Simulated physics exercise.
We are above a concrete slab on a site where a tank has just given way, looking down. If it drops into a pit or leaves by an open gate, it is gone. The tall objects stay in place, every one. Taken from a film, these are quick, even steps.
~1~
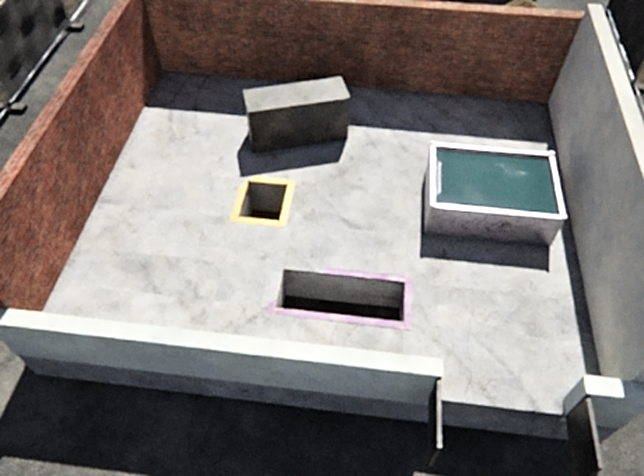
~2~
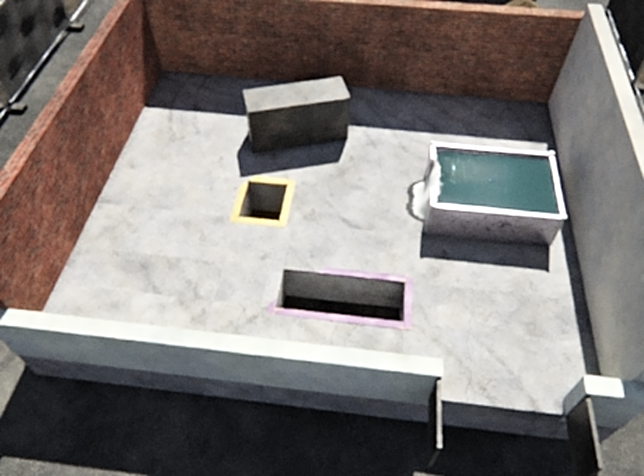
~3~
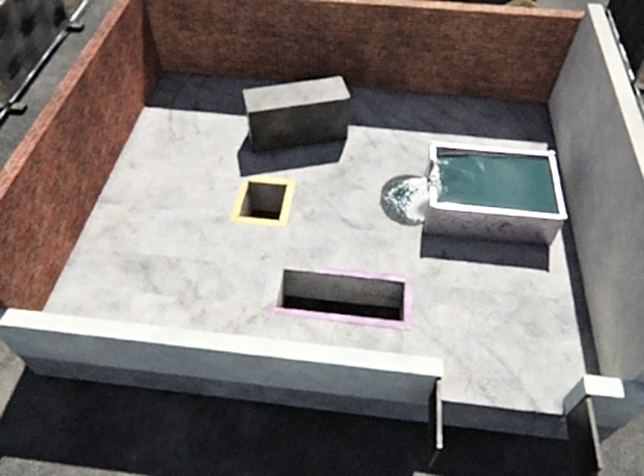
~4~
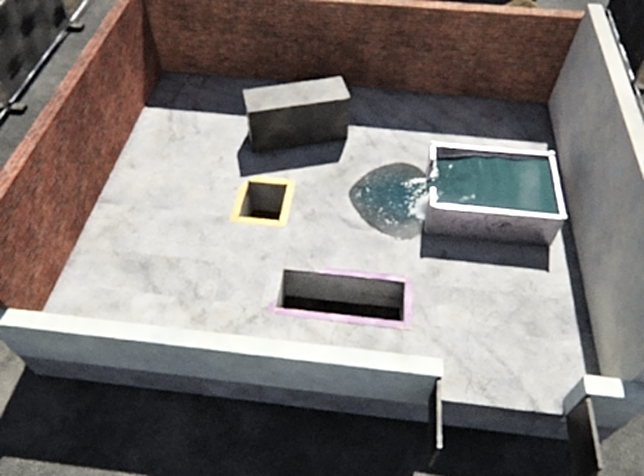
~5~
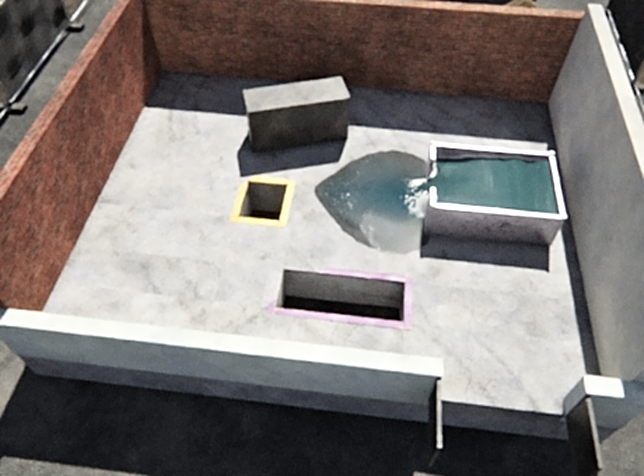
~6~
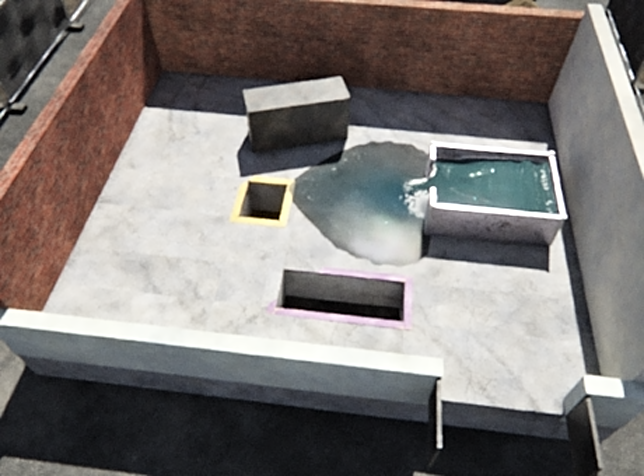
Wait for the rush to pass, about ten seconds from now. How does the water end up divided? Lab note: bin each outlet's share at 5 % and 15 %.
Bins - gate: Under 5 %; yellow pit: Over 15 %; purple pit: 5 to 15 %.
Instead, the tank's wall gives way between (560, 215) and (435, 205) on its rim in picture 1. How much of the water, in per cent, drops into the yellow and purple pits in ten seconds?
The yellow pit takes 0 per cent and the purple pit 15 per cent.
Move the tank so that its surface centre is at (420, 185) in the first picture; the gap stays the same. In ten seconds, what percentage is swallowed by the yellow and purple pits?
So yellow takes 40 % and purple takes 2 %.
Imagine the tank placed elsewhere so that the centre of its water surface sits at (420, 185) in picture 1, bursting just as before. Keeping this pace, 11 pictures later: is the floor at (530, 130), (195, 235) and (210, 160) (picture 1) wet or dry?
Location one: Bone dry; location two: Soaked; location three: Soaked.
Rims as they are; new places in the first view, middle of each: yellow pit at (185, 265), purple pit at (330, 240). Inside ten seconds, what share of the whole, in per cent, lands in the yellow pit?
The yellow pit takes 4 per cent.
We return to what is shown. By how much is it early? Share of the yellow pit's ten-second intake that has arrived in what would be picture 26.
By my reckoning, 45 percent.
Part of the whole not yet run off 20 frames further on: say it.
I'd put it near 84 %.
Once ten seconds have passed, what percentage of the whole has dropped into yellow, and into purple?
I'd say near 26 %, and near 12 %.
A moment on, water covers 20 % of the floor; the gate 0 %, the yellow pit 3 %, the purple pit 1 %.
Next, water covers 25 % of the floor; the gate 0 %, the yellow pit 7 %, the purple pit 3 %.
Then, water covers 45 % of the floor; the gate 0 %, the yellow pit 12 %, the purple pit 5 %.
Later, water covers 45 % of the floor; the gate 0 %, the yellow pit 19 %, the purple pit 7 %.
In the end, water covers 60 % of the floor; the gate 0 %, the yellow pit 25 %, the purple pit 11 %.
